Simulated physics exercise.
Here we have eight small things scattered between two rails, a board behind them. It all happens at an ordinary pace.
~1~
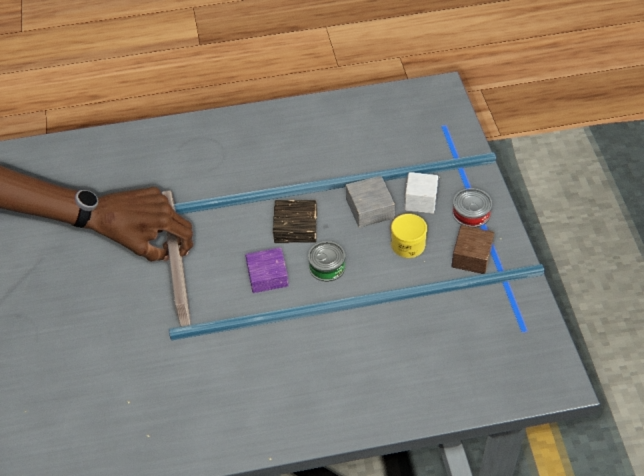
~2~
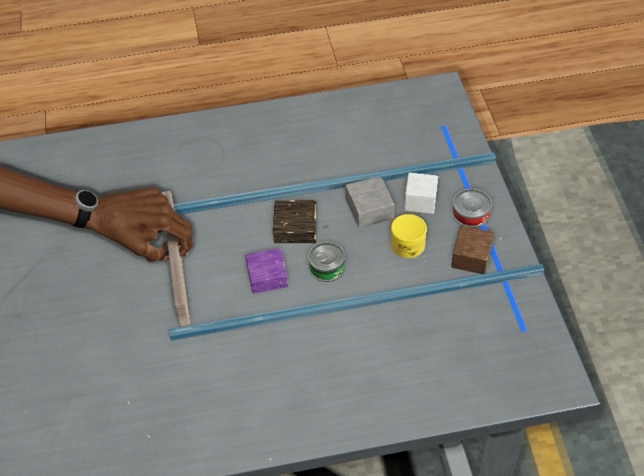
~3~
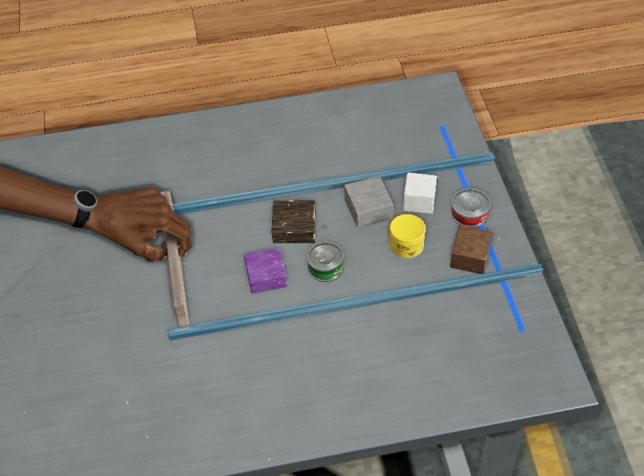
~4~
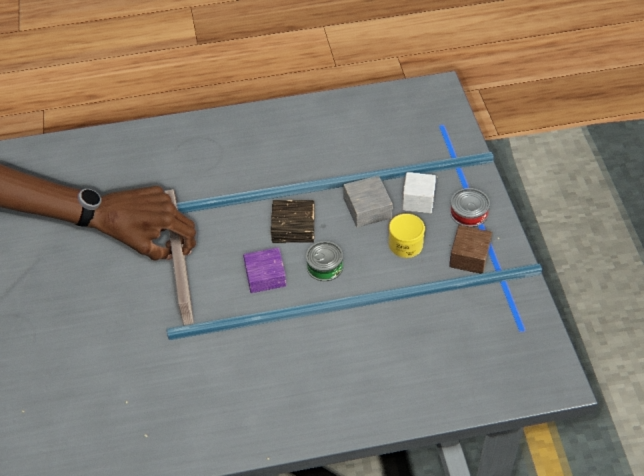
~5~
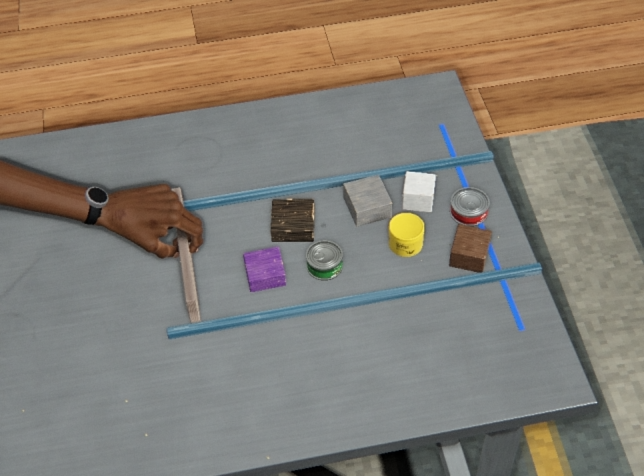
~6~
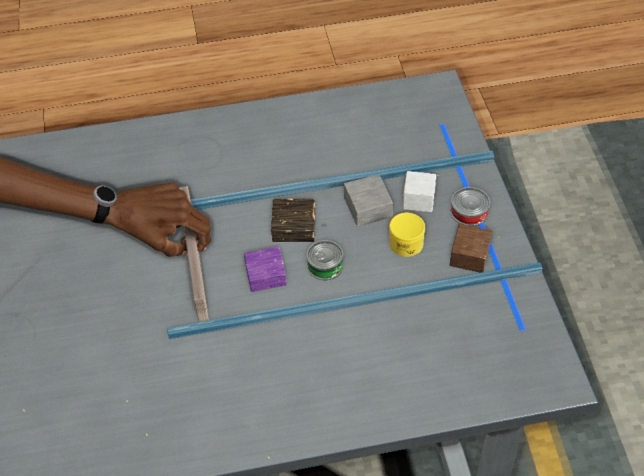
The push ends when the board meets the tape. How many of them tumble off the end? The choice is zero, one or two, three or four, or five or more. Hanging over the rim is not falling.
Outcome: The number that fall off is five or more.
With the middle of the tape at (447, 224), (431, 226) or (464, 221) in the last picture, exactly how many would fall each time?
It would be 3, 2 and 4.
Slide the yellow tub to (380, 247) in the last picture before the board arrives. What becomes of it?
It tumbles off.
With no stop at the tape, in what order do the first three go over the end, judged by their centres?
Earliest first: The white block, the red pot, the brown block.
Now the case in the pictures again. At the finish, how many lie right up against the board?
2 of them.
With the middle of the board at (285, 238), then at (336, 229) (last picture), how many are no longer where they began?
3 and 6.
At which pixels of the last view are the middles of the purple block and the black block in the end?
The purple block stops around (504, 229); the black block around (489, 185).
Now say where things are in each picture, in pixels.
Red pot (472, 208); brown block (473, 250); white block (421, 193); board (176, 258); tape (481, 220), in the first frame.
Brown block (473, 250); board (176, 258), in the second frame.
White block (420, 193); green tin (326, 262), in the third frame.
Red pot (470, 208); grey block (368, 201), in the fourth frame.
Brown block (470, 248); black block (293, 220), in the fifth frame.
Red pot (470, 207); brown block (471, 248); white block (419, 192); board (194, 253); tape (479, 218), in the sixth frame.
Soon after, none off yet; red pot at rest near (470, 207); brown block at rest near (471, 248); white block at rest near (419, 192).
After that, none off yet; red pot displaced a little near (484, 206); brown block displaced a little near (483, 249); white block displaced well along near (470, 179).
In the end, the number that fall off is five or more; gone, green tin, grey block, yellow tub, white block, brown block and red pot.
